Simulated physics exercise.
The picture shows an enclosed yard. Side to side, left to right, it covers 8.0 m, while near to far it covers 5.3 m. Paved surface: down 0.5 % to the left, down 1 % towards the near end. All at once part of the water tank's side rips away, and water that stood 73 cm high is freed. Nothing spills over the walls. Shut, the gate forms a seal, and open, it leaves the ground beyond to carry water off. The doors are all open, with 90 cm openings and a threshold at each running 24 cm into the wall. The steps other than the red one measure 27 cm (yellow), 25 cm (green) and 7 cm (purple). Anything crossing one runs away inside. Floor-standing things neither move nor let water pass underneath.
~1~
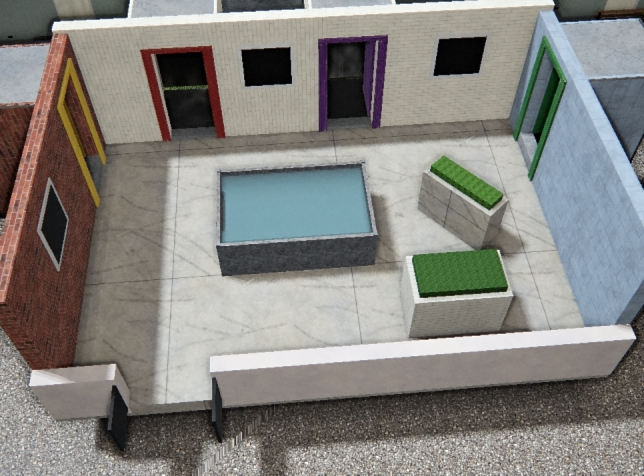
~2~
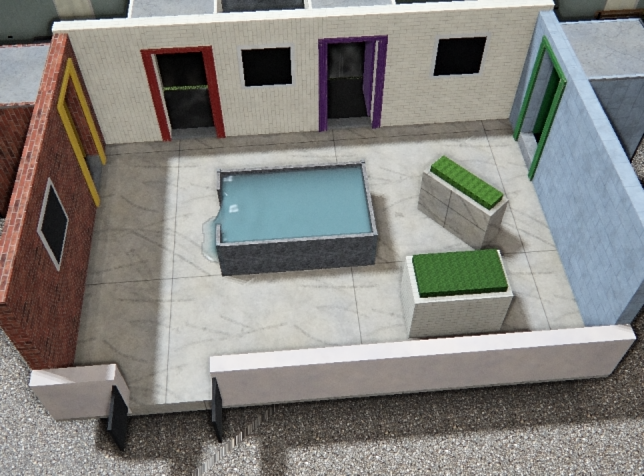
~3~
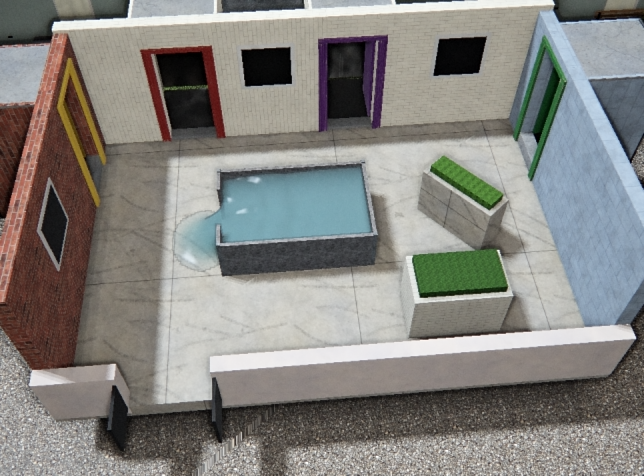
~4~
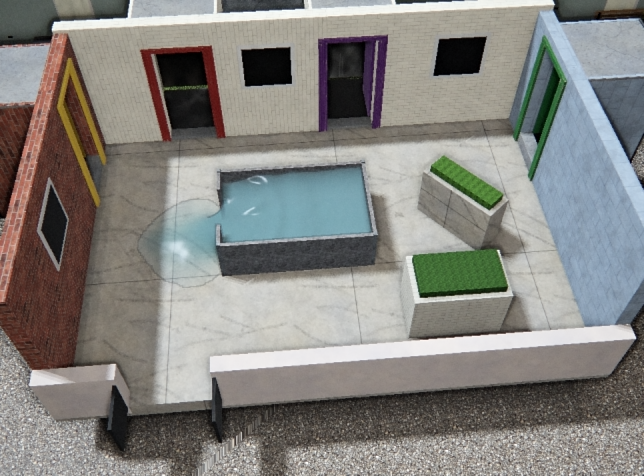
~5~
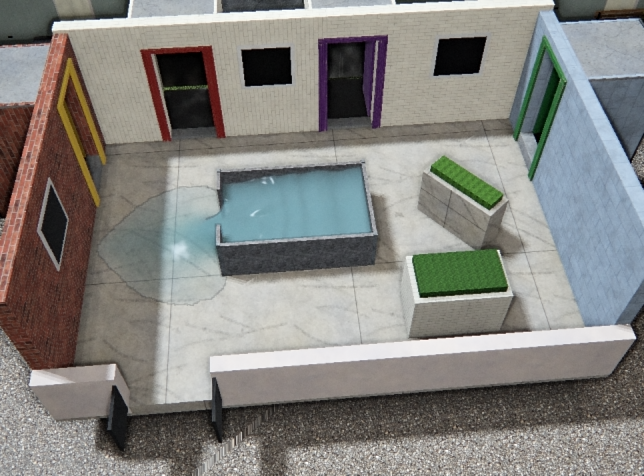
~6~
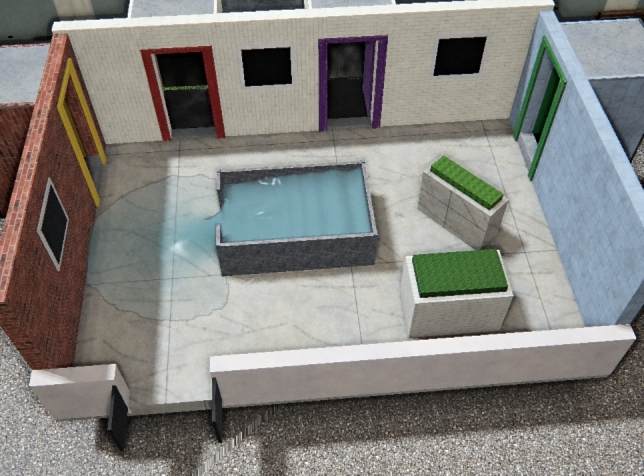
The clip opens on still water in a grey tank inside a walled yard with coloured doorways and two green-topped blocks. Water then bursts from the tank's left side, and the pool spreads across the pale paving, widening toward the brick wall while the tank's surface ripples.
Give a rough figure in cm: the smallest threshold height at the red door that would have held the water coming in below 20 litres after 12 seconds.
6.5 cm.
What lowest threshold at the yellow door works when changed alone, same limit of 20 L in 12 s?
Yellow would need about 17 cm on its own.
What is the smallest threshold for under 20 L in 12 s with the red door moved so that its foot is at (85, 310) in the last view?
Around 19 cm would do it.
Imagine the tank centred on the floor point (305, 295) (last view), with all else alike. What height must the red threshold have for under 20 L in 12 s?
Then roughly 8.5 cm.
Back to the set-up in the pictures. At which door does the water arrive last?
Final door: Green.
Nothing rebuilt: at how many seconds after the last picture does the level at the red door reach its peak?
The level tops out around 2.8 s.
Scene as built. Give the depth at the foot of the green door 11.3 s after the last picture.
Lab note: Depth approx. 5.0 cm.
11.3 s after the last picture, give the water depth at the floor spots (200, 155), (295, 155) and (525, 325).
Around 4 cm, 4 cm and 7 cm.
Then, 0.7 s after the last picture water covers 20 % of the floor, deepest (42 cm) near (217, 241); it has not reached the red door.
Then, 2.3 s after the last picture water covers 35 % of the floor, deepest (34 cm) near (70, 396); 8 cm at the red door, 1 litre in over its 6 cm threshold.
Then, 11.3 s after the last picture water covers 100 % of the floor, deepest (12 cm) near (70, 396); 4 cm at the red door, 21 litres in over its 6 cm threshold.
At the red door as built, the water peaked near 9 cm, 2.9 s after the last picture.
Run again over the same 12 s with other heights there, 27 litres in over 5.5 cm, 10 litres over 7.5 cm. The limit of 20 litres is kept from about 6.5 cm up.
